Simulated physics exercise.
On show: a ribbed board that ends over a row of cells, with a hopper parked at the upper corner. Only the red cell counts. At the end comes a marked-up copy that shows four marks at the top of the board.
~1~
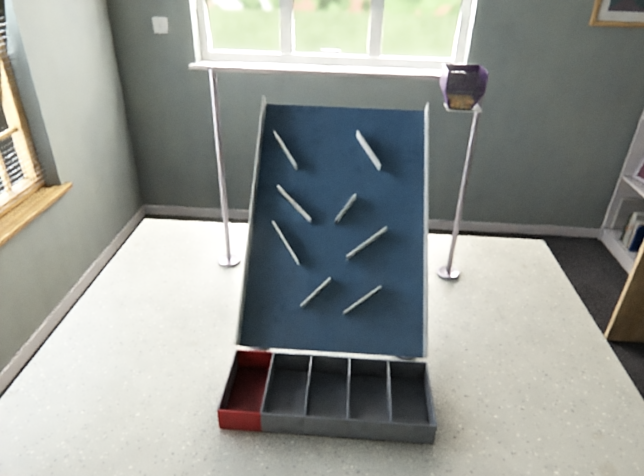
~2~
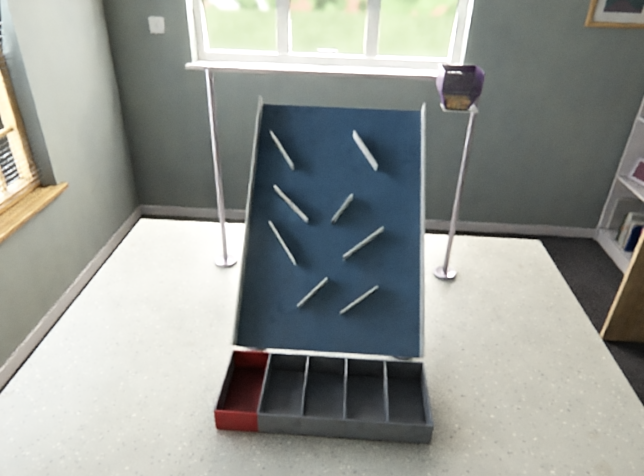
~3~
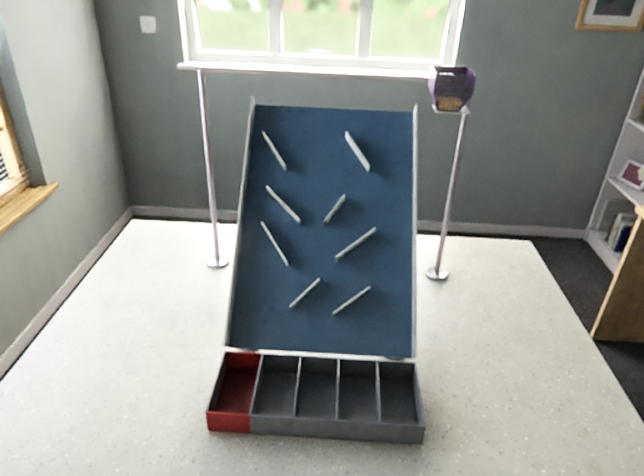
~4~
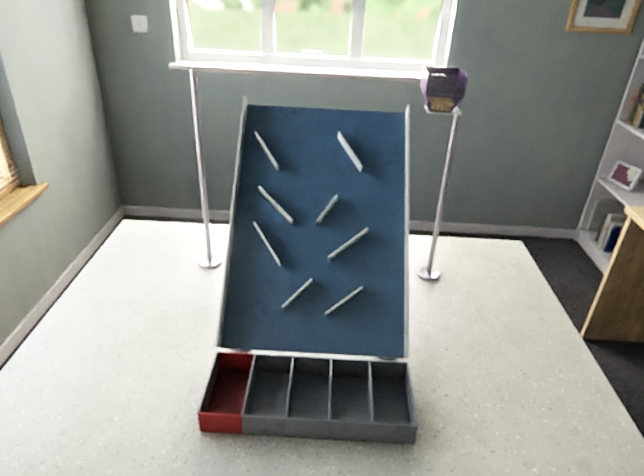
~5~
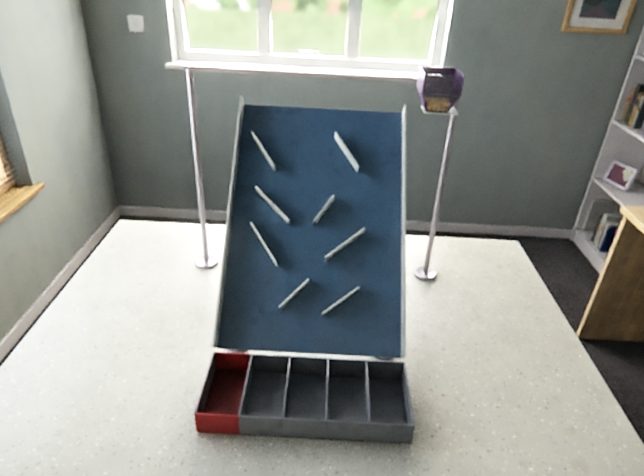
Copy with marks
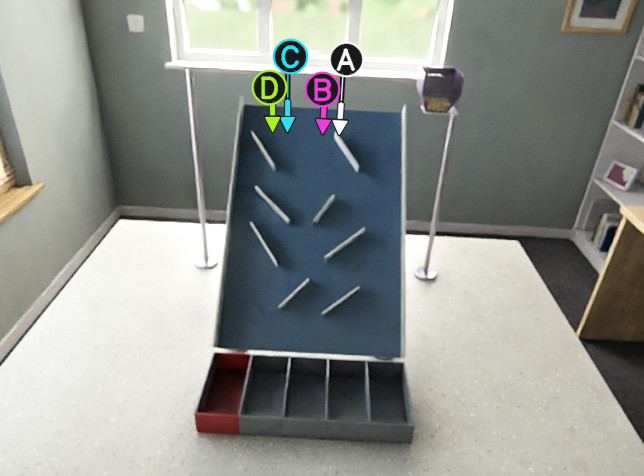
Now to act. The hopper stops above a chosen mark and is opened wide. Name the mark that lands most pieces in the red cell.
Mark B.
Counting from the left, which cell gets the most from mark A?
The fifth from the left.
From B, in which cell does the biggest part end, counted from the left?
The first.
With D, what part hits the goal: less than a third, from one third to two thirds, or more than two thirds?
Less than a third.
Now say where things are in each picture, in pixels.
In the first frame, hopper at (459, 102), dried chickpeas, door shut.
In the second frame, ribs (271, 131) to (293, 165), (354, 130) to (377, 166), (274, 186) to (307, 219).
In the third frame, ribs (325, 220) to (345, 195), (262, 222) to (287, 263), (336, 257) to (376, 228).
In the fourth frame, ribs (282, 307) to (312, 279), (326, 313) to (363, 287).
In the fifth frame, red cell at (218, 422), number 1 of 5 from the left.
On the marked copy, mark A meets the board at (339, 129); mark B meets the board at (322, 128); mark C meets the board at (287, 126); mark D meets the board at (272, 126).
For mark A, about a quarter in the red cell, about two thirds in other cells, a stray few outside the box.
For mark B, about two thirds in the red cell, about a third in other cells.
For mark C, about a quarter in the red cell, most in other cells.
For mark D, about a quarter in the red cell, most in other cells.
